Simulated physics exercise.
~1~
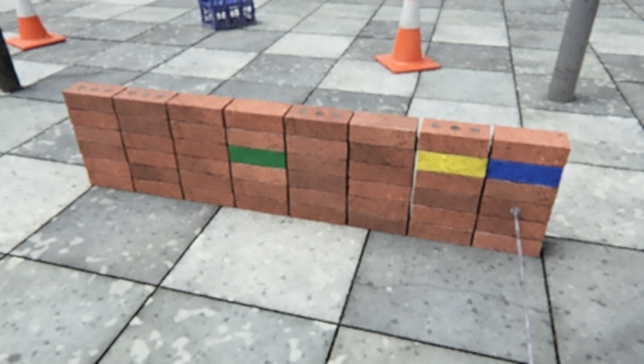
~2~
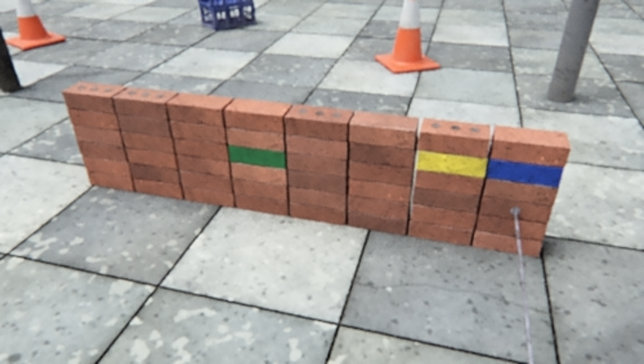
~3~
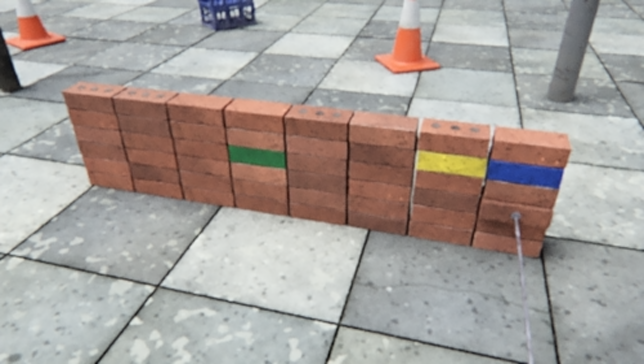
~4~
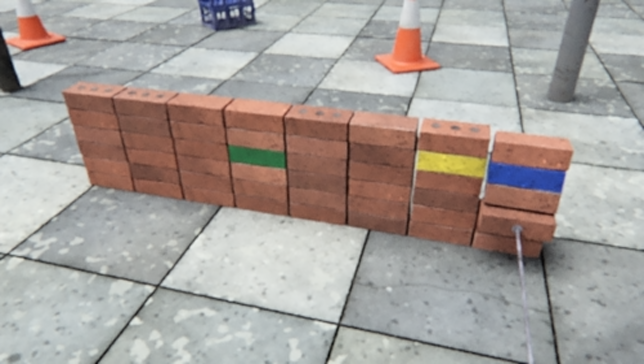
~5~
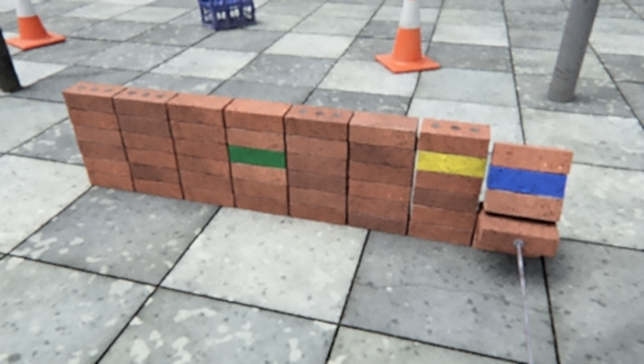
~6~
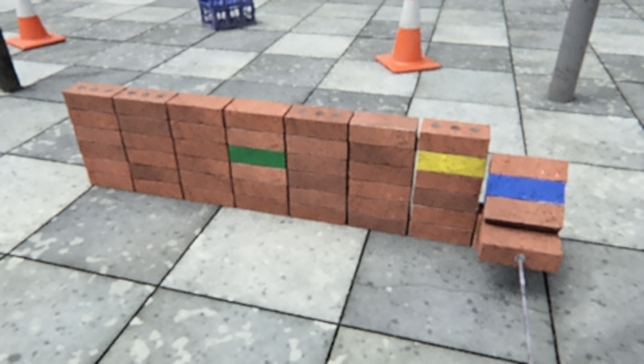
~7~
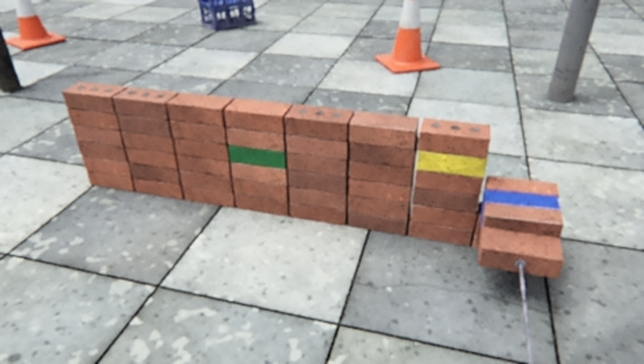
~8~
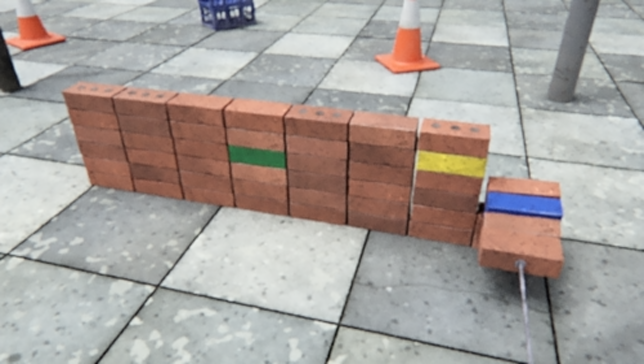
A low wall of reddish bricks, stacked in eight plain columns, stands on grey paving slabs, seen from the front and slightly above by a still camera. A green brick sits left of the middle, with a yellow one and a blue one at the right, and cones, a blue crate and posts behind. A thin rod draws a low brick in the end column out towards the viewer. The bricks above it, blue one included, sink, tip and drop behind the pulled brick. They settle in a low, tilted heap, the blue brick down, while the other columns stay standing.
